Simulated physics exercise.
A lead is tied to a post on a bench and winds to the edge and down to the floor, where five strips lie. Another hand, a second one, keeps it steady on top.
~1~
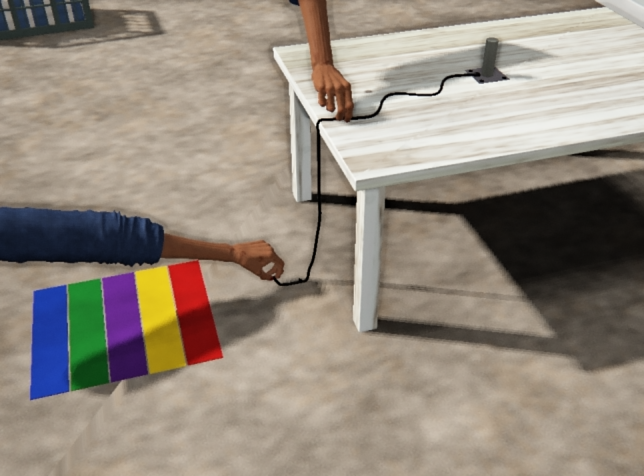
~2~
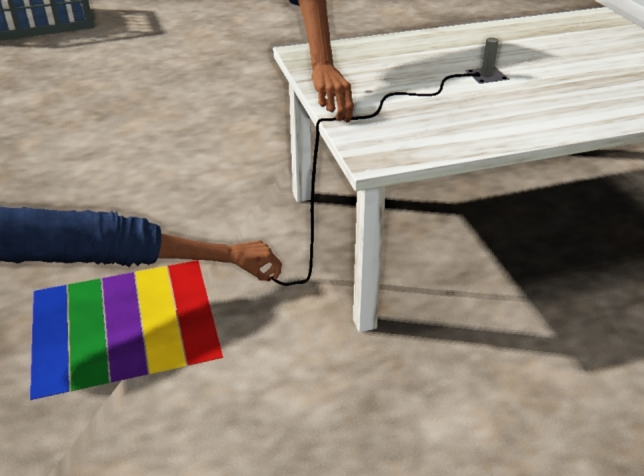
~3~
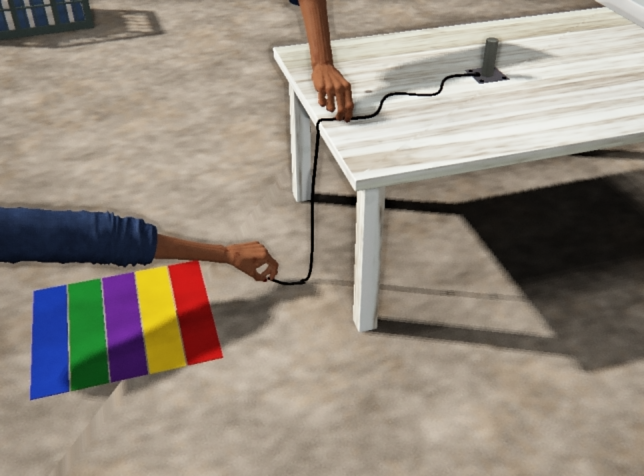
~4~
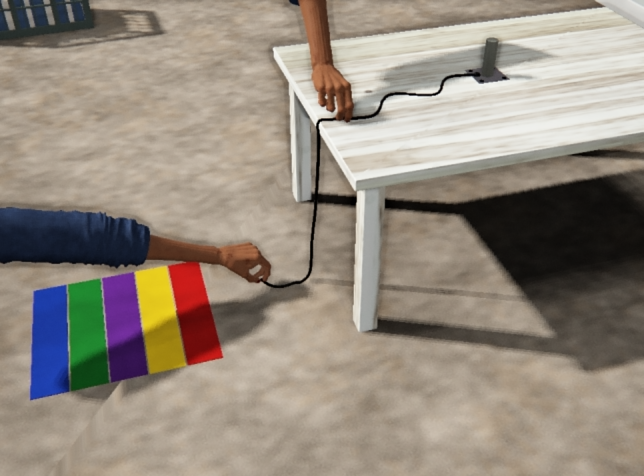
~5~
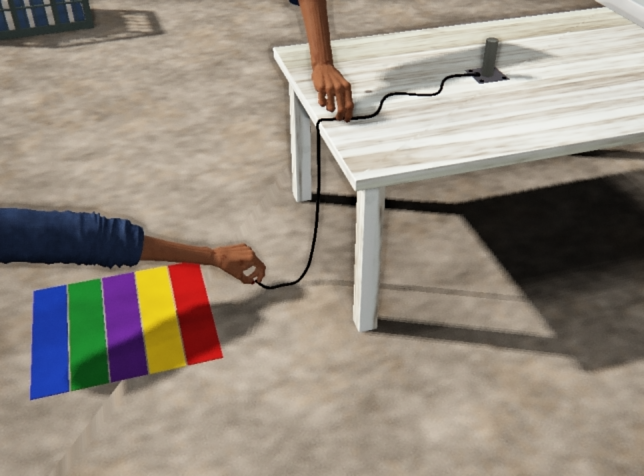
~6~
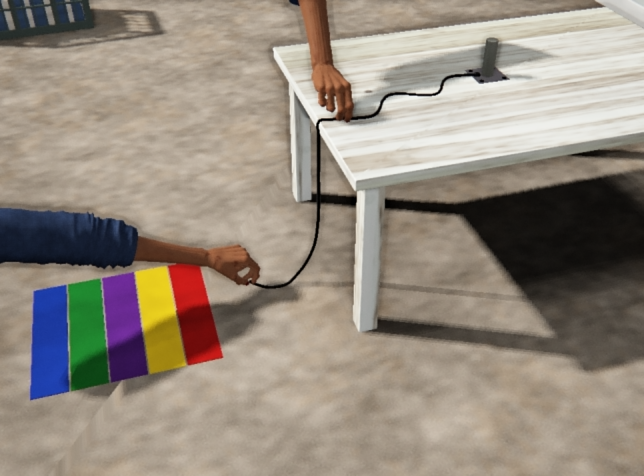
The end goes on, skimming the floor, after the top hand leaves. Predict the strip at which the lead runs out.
I would say the purple strip.
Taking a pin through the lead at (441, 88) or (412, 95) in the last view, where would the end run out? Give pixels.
Pixel positions per try: (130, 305); (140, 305).
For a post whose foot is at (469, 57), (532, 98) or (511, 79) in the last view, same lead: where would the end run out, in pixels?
Close to (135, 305), (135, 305) and (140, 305) in that order.
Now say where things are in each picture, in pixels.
End (274, 277); red (201, 342); yellow (165, 349); purple (127, 357); green (89, 365); blue (49, 374), in the first frame.
End (272, 277); lead through (449, 77) (407, 94) (361, 118) (316, 154) (312, 216) (310, 271), in the second frame.
End (268, 278), in the third frame.
End (261, 279); lead through (449, 77) (407, 94) (361, 118) (318, 154) (315, 215) (310, 270), in the fourth frame.
End (256, 280), in the fifth frame.
End (250, 281); lead through (449, 77) (407, 94) (361, 118) (319, 154) (318, 215) (301, 270), in the sixth frame.
Early on, end near (174, 296); over red.
Midway, end near (138, 303); over yellow.
At the end of the slack, end near (117, 308); over purple. It gets as far as the purple strip.
